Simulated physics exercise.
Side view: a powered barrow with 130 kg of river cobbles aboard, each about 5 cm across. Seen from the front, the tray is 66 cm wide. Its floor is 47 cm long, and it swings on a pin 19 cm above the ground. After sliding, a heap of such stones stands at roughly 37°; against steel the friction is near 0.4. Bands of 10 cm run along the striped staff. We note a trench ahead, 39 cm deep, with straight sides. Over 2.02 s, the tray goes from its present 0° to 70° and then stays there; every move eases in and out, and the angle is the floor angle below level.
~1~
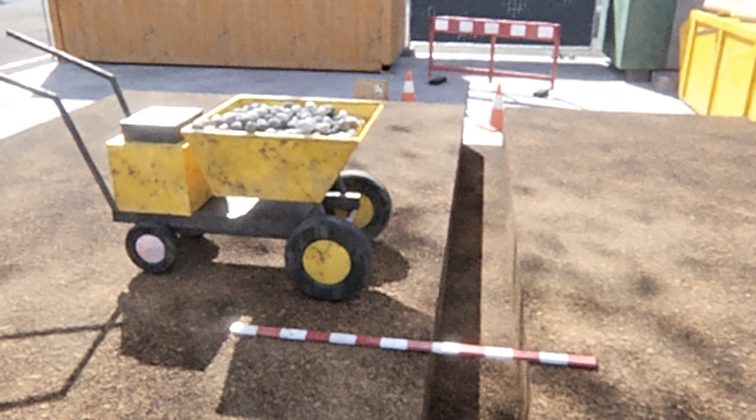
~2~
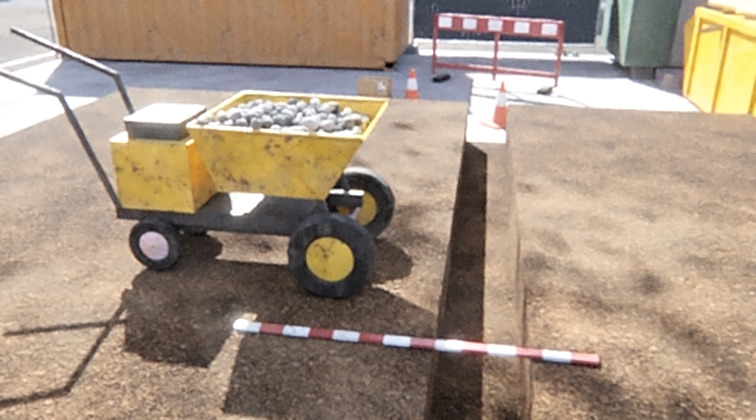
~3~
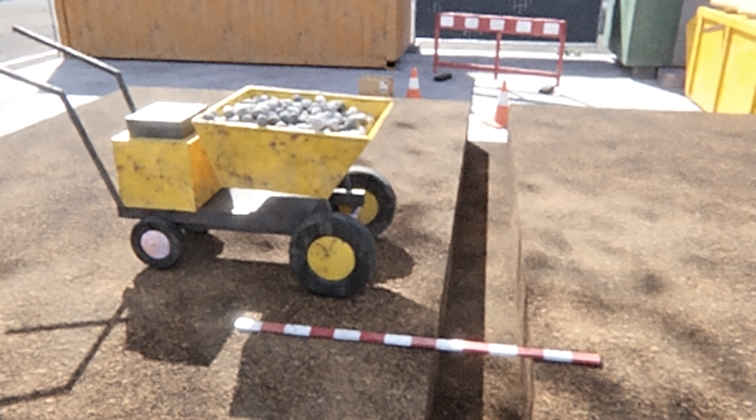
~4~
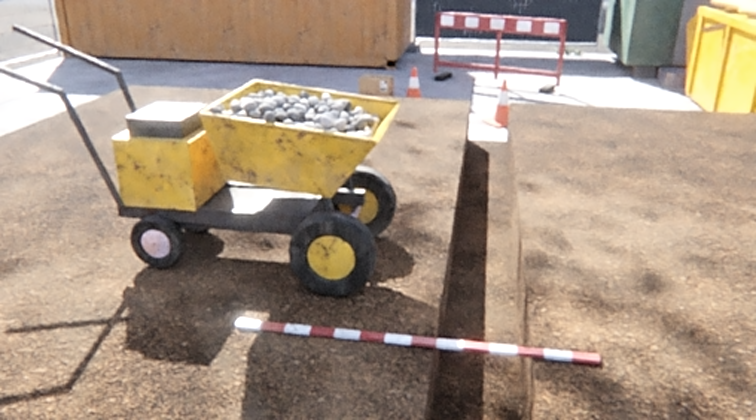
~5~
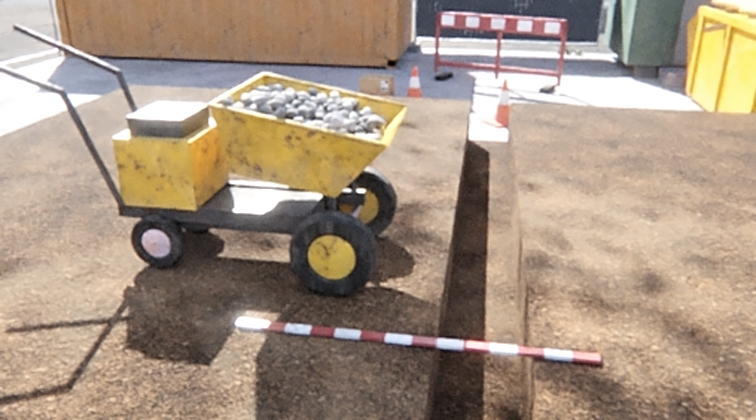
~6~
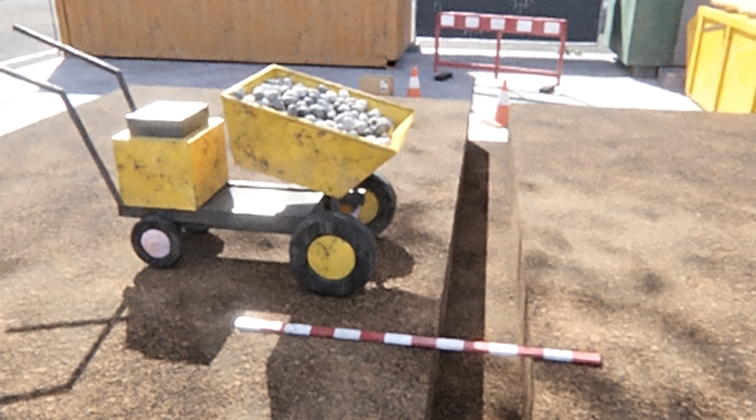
Yellow tray of grey stones on a small wheeled barrow slowly tilting down toward the right, beside a narrow straight-sided trench.
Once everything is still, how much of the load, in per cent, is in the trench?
About 91 per cent.
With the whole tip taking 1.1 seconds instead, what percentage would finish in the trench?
It would be near 80 per cent.
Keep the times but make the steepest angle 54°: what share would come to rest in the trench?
About 30 per cent would end up in the trench.
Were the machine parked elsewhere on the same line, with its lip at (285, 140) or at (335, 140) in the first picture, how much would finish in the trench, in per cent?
The first gives about 65 percent and the second about 100 percent.
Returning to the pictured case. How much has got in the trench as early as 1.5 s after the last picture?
Roughly 40 percent of the load.
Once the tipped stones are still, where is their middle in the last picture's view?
Somewhere near pixel (488, 328).
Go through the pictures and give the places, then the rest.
In the first frame, the tray is at 0°, its lip at (358, 141); the top of the load is at (290, 114).
The second frame shows lip at (363, 139), floor tilted 1°, highest stones at (295, 111).
In the third frame, the tray is at 3°, its lip at (369, 140); the top of the load is at (293, 106).
In the fourth frame, the tray is at 6°, its lip at (376, 142); the top of the load is at (287, 101).
In the fifth frame, the tray is at 10°, its lip at (386, 146); the top of the load is at (280, 96).
The sixth frame shows lip at (396, 152), floor tilted 15°, highest stones at (280, 88).
Then, 0.9 s after the last picture the floor is at 59°, 99 % in the tray, 1 % in the trench; the foremost stones are at (480, 208).
Then, 1.5 s after the last picture the floor is at 70°, 57 % in the tray, 39 % in the trench, 4 % past the trench; the foremost stones are at (592, 279).
Then, 1.9 s after the last picture the floor is at 70°, 34 % in the tray, 59 % in the trench, 7 % past the trench; the foremost stones are at (641, 290).
Then, 3.8 s after the last picture the floor is at 70°, 2 % in the tray, 91 % in the trench, 7 % past the trench; the foremost stones are at (655, 305).
